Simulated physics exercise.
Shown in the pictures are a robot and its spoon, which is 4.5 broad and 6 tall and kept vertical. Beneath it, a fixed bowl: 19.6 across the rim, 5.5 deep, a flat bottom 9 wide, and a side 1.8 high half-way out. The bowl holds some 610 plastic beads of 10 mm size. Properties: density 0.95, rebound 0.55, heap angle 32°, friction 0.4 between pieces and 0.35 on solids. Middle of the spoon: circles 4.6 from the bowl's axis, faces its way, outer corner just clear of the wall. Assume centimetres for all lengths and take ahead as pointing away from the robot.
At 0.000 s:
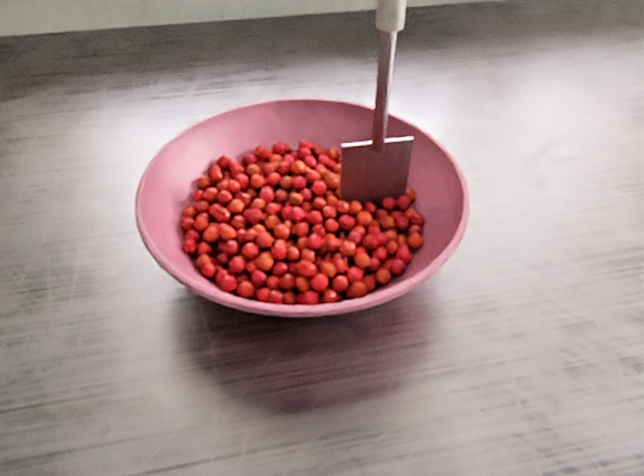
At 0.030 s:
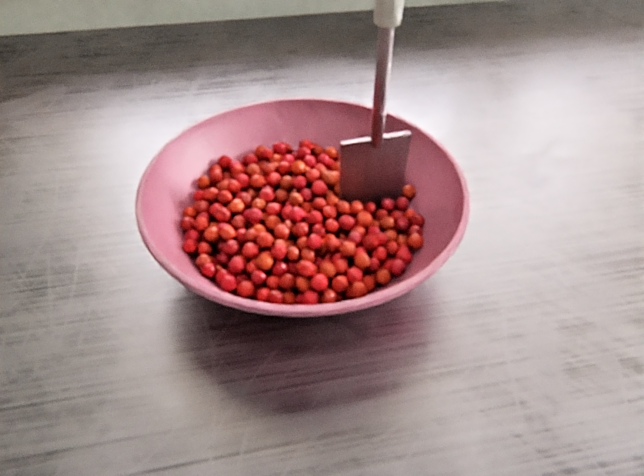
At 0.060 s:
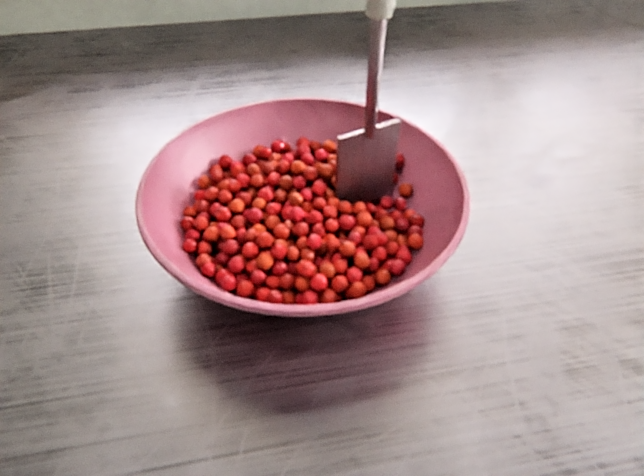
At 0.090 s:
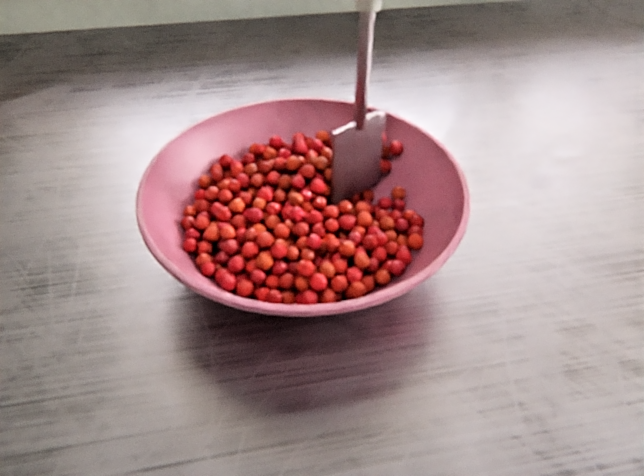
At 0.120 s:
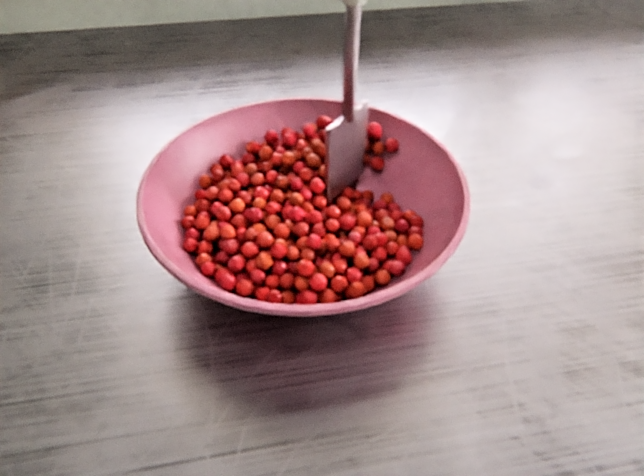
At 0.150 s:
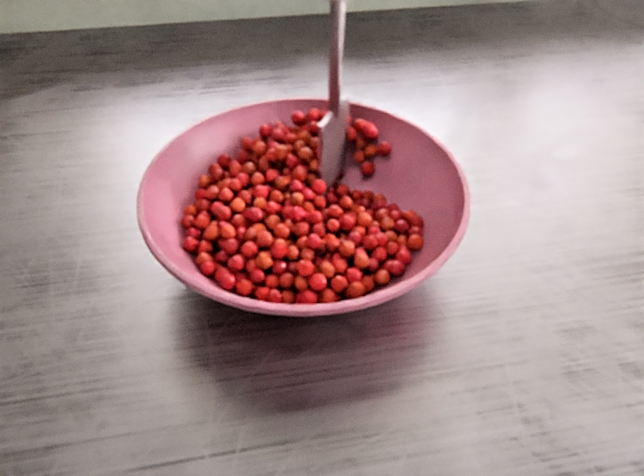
A pink bowl holds red beads as a flat metal spoon sweeps leftward through them, turning.
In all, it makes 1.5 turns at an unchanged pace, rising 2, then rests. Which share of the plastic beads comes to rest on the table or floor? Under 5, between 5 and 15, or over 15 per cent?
Between 5 and 15 per cent.
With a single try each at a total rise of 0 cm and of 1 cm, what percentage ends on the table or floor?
First try about 20 per cent, second about 15 per cent.
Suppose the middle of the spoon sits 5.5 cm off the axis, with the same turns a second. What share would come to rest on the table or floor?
Near 5 percent.
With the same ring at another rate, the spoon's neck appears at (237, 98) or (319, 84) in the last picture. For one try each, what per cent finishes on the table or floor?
It comes to roughly 40 per cent and then 15 per cent.
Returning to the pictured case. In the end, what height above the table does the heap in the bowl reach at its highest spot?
The top sits some 5.5 cm up.
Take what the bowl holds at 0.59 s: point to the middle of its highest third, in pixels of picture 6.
Upper-third centre: Approx. (314, 258) px.
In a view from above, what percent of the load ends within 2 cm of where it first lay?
Roughly 30 percent of the load.
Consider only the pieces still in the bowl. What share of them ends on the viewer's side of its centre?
I'd put it at roughly 50 per cent.
After 0.59 s, 246° round, highest piece 8 above the table; 579 in the bowl, 24 on the table or floor, 7 in flight or on the tool.
After 1.03 s, 76° round, highest piece 7 above the table; 563 in the bowl, 46 on the table or floor, 1 in flight or on the tool.
After 1.45 s, 180° round, highest piece 5 above the table; 562 in the bowl, 48 on the table or floor.
After 2.15 s, 180° round, highest piece 5 above the table; 562 in the bowl, 48 on the table or floor.
In the end, 562 in the bowl, 48 on the table or floor. That is 8 % on the table or floor.
